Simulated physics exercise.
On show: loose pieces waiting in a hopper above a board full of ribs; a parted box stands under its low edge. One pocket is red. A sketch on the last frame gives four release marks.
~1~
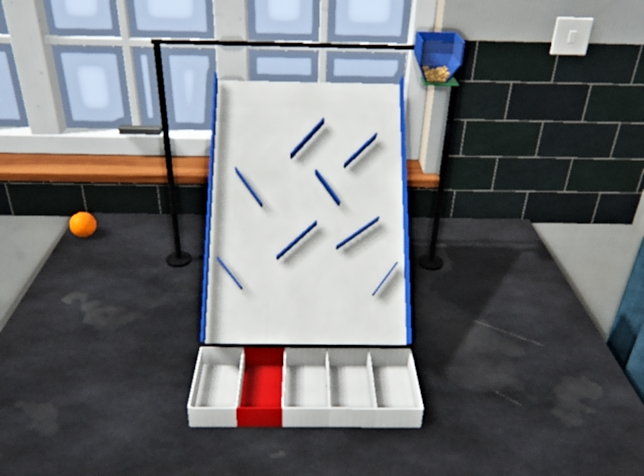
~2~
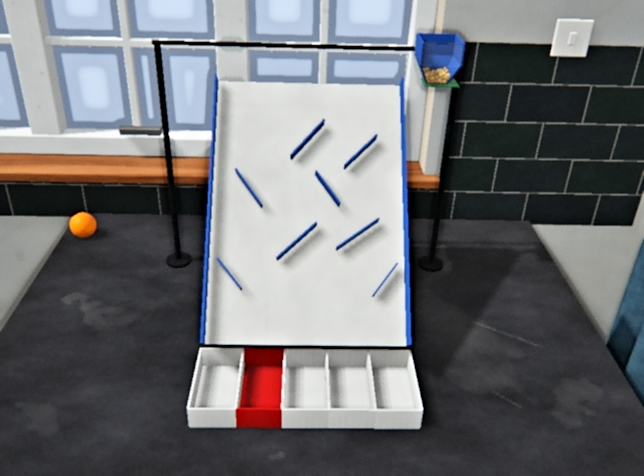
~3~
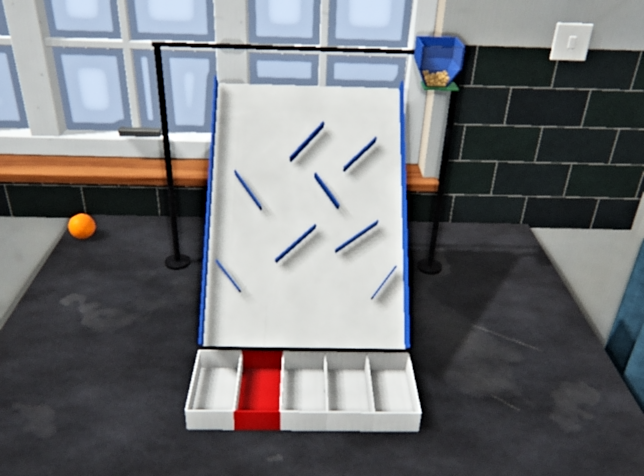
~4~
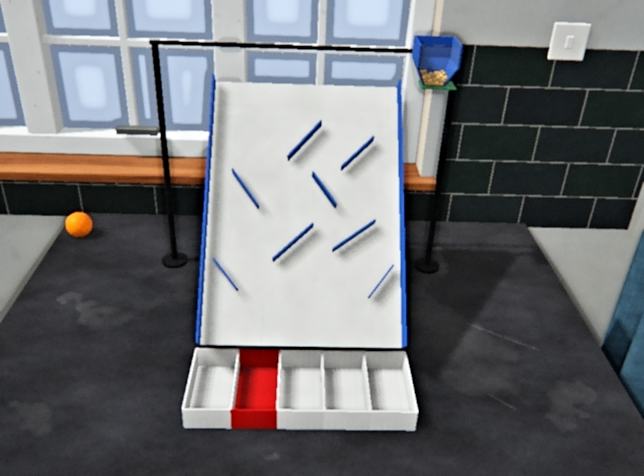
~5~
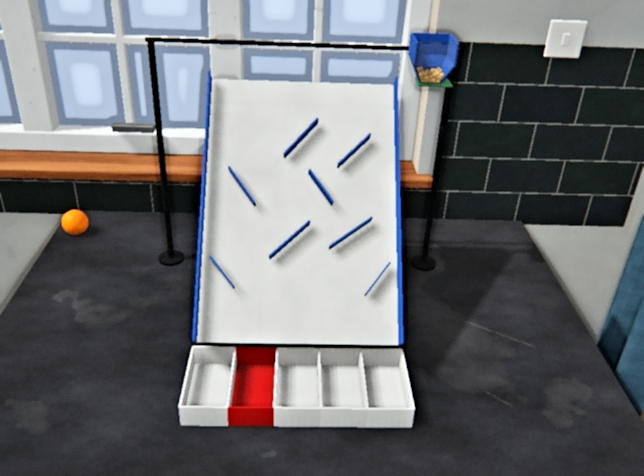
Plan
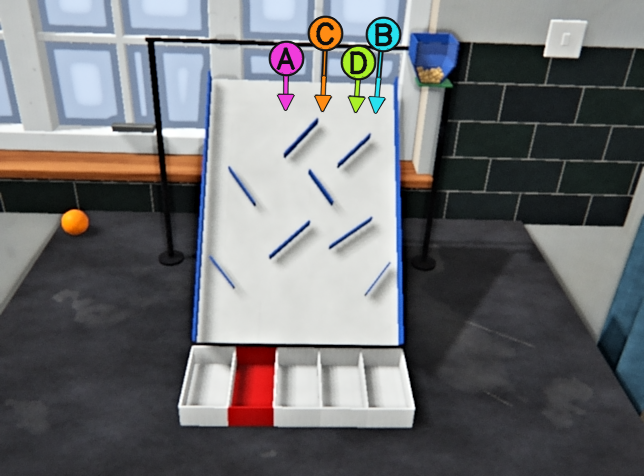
A tilted white board with blue edges and slanted blue ribs stands on a dark countertop, seen from the front and slightly above, before a window and dark tiles. Below it sits a five-pocket white box with the second pocket from left red; an orange ball rests at left, and a blue hopper holds tan pieces at upper right. Nothing in the scene moves, while the camera drifts very slightly.
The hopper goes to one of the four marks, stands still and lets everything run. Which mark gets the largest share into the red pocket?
A.
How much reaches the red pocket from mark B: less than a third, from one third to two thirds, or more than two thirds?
Mark B gives less than a third.
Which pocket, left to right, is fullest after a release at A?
The second from the left.
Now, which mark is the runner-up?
Mark C.
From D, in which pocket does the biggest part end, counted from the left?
It is the third one.
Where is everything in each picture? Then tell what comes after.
In the first frame, hopper near (436, 73), dried chickpeas, door shut.
In the second frame, ribs (291, 155) to (324, 119), (345, 165) to (377, 134), (235, 168) to (261, 204).
In the third frame, ribs (315, 172) to (339, 205), (275, 260) to (316, 224), (336, 250) to (378, 220).
In the fourth frame, ribs (213, 258) to (237, 289), (370, 296) to (394, 265).
In the fifth frame, red pocket near (251, 415), number 2 of 5 from the left.
On the marked copy, mark A meets the board at (285, 104); mark B meets the board at (376, 107); mark C meets the board at (322, 105); mark D meets the board at (356, 106).
With A, close to two thirds in the red pocket, close to a quarter in other pockets, a small share outside the box.
With B, only a few in the red pocket, all but a few in other pockets, a small share outside the box.
With C, close to a third in the red pocket, close to two thirds in other pockets.
With D, a small share in the red pocket, all but a few in other pockets.
